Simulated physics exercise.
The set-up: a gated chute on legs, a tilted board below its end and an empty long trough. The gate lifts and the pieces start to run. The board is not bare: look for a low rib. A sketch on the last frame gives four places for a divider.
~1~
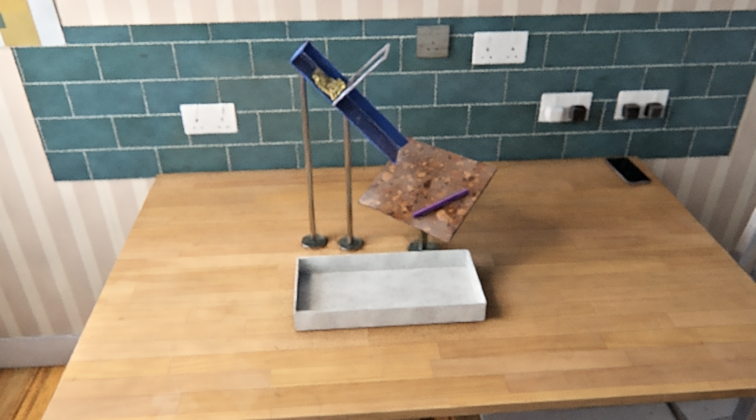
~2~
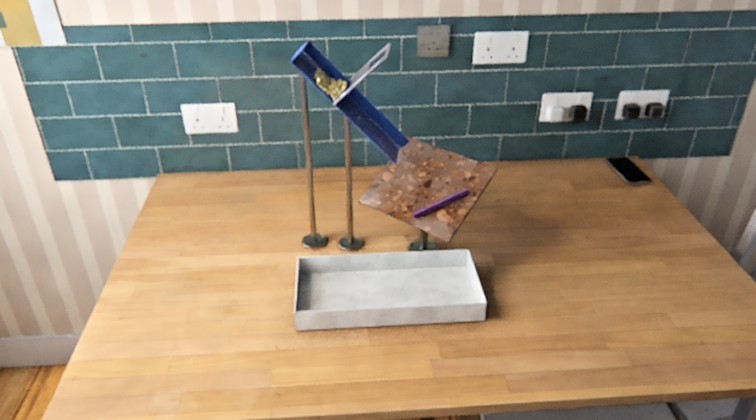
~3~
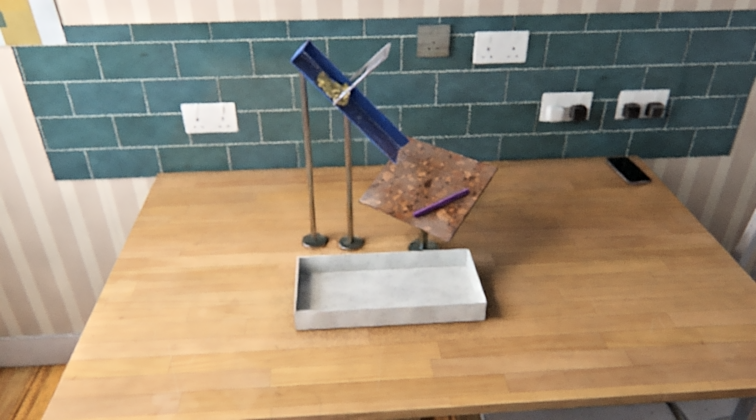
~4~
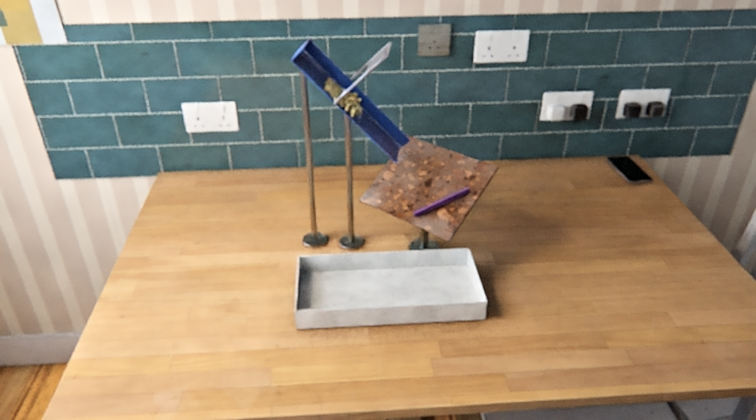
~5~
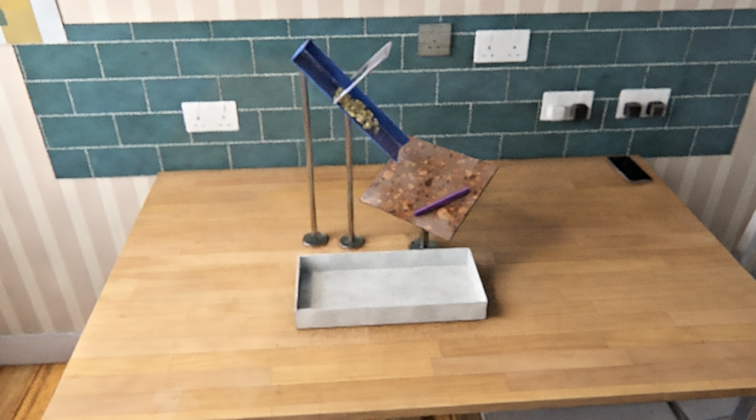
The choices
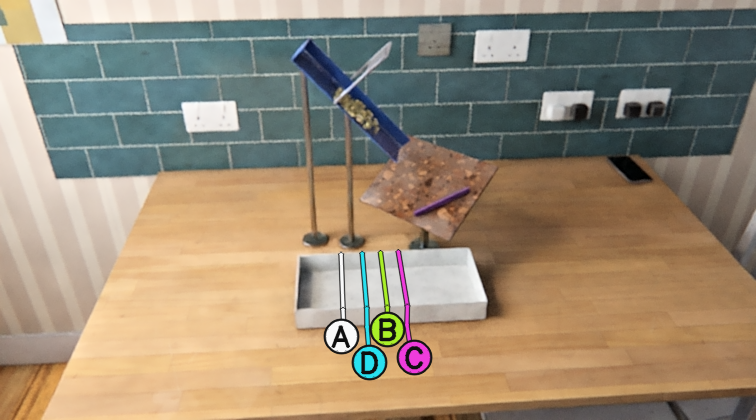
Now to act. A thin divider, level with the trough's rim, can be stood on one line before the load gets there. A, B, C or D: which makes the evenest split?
Line B does it best.
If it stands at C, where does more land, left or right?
More lands on the left.
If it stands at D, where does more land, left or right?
More lands on the right.
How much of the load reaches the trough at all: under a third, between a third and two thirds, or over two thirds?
About that: Over two thirds.
On the marked copy, line A crosses the front rim at (342, 308); line B crosses the front rim at (387, 306); line C crosses the front rim at (407, 305); line D crosses the front rim at (366, 307).
If A is chosen, of what is caught, none at all on the left of the divider, the whole lot on the right.
If B is chosen, of what is caught, close to half on the left of the divider, close to half on the right.
If C is chosen, of what is caught, all but a few on the left of the divider, only a few on the right.
If D is chosen, of what is caught, only a few on the left of the divider, all but a few on the right.
